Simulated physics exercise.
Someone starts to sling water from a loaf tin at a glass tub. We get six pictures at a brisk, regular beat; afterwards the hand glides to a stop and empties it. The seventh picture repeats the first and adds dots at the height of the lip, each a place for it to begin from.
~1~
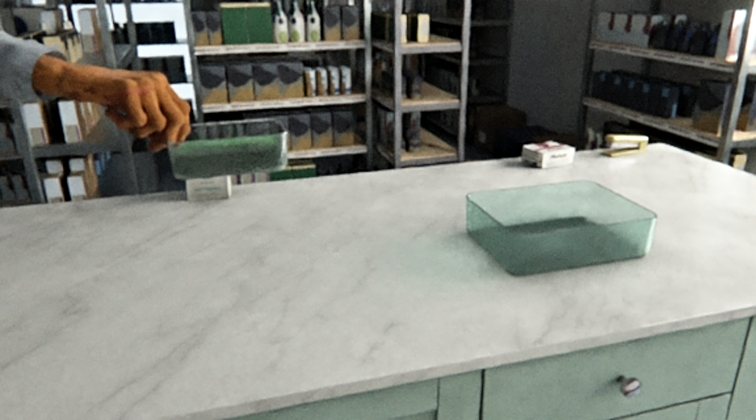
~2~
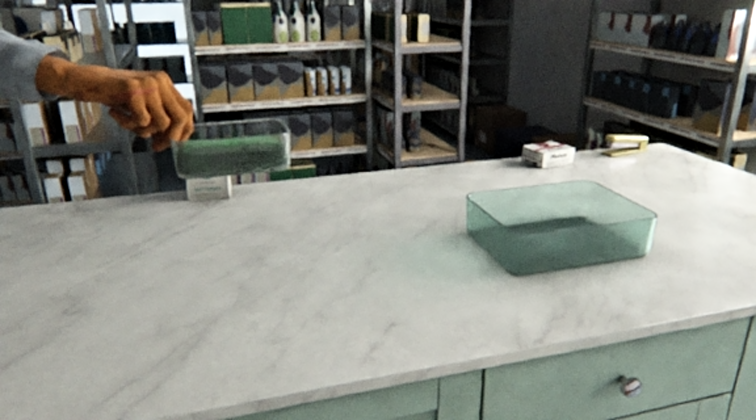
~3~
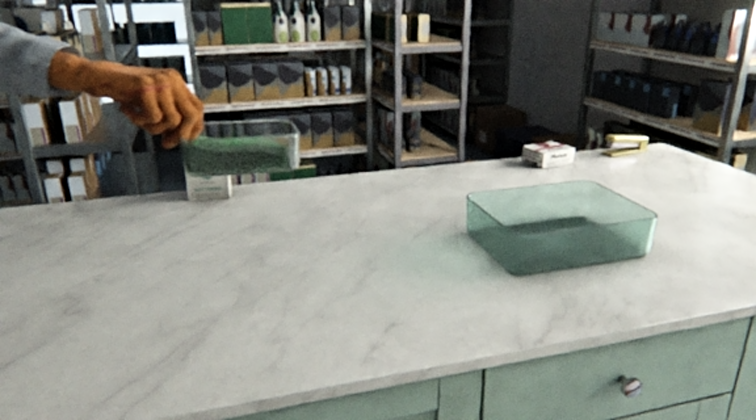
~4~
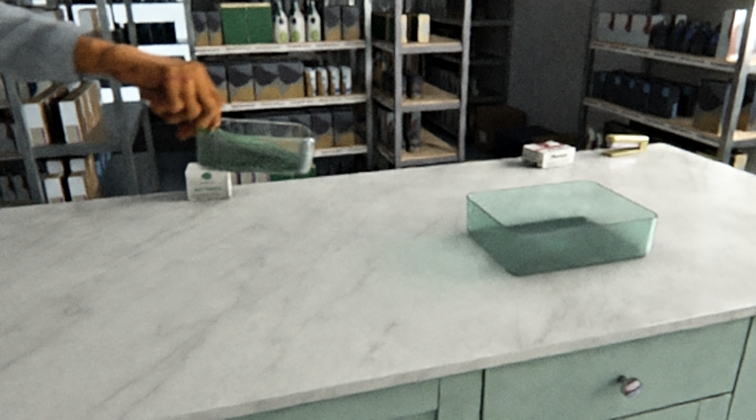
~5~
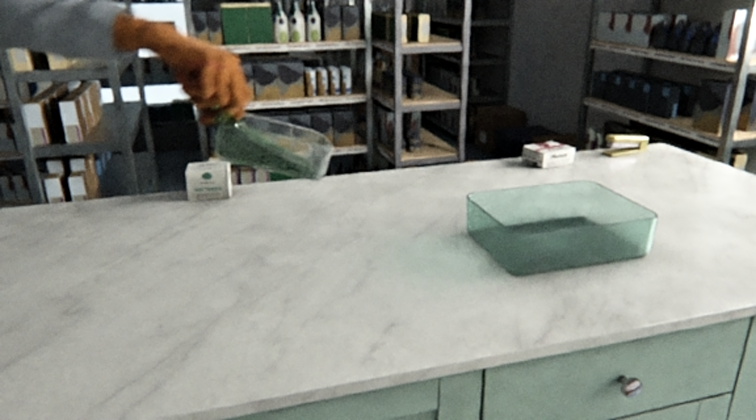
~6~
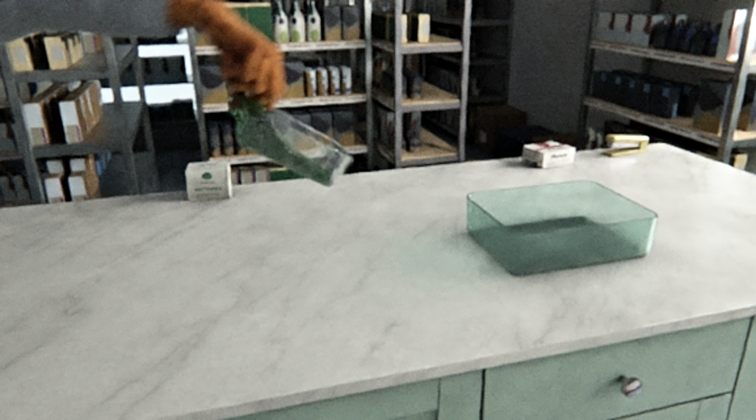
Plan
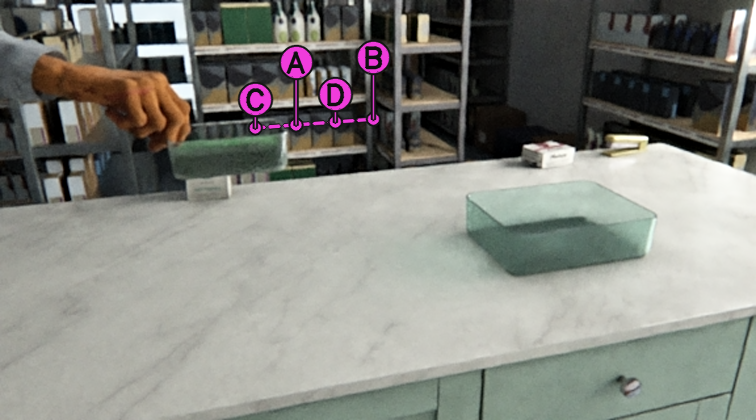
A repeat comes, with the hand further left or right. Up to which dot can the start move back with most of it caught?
Use dot D.
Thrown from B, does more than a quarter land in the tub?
Yes, it does.
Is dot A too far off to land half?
Yes.
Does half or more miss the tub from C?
Yes, it does.
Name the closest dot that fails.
That is dot A.
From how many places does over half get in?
Two of the four.
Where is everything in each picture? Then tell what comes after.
Upright, lip at (281, 126); tub from (507, 275) to (645, 253); nothing has left yet, in the first picture.
Upright, lip at (284, 125); nothing has left yet, in the second picture.
Upright, lip at (293, 126); nothing has left yet, in the third picture.
Tipped about 8°, lip at (308, 131); water is over the rim, down to (206, 125), in the fourth picture.
Tipped about 19°, lip at (326, 139); water is over the rim, down to (233, 116), in the fifth picture.
Tipped about 32°, lip at (345, 150); water is over the rim, down to (238, 113), in the sixth picture.
On the marked copy, A at (296, 124); B at (373, 119); C at (255, 127); D at (335, 122).
Choosing A, about 24 % lands in the tub, 70 % falls short and 6 % goes beside or beyond.
Choosing B, about 73 % lands in the tub, 13 % falls short and 14 % goes beside or beyond.
Choosing C, about 8 % lands in the tub, 86 % falls short and 6 % goes beside or beyond.
Choosing D, about 72 % lands in the tub, 19 % falls short and 9 % goes beside or beyond.
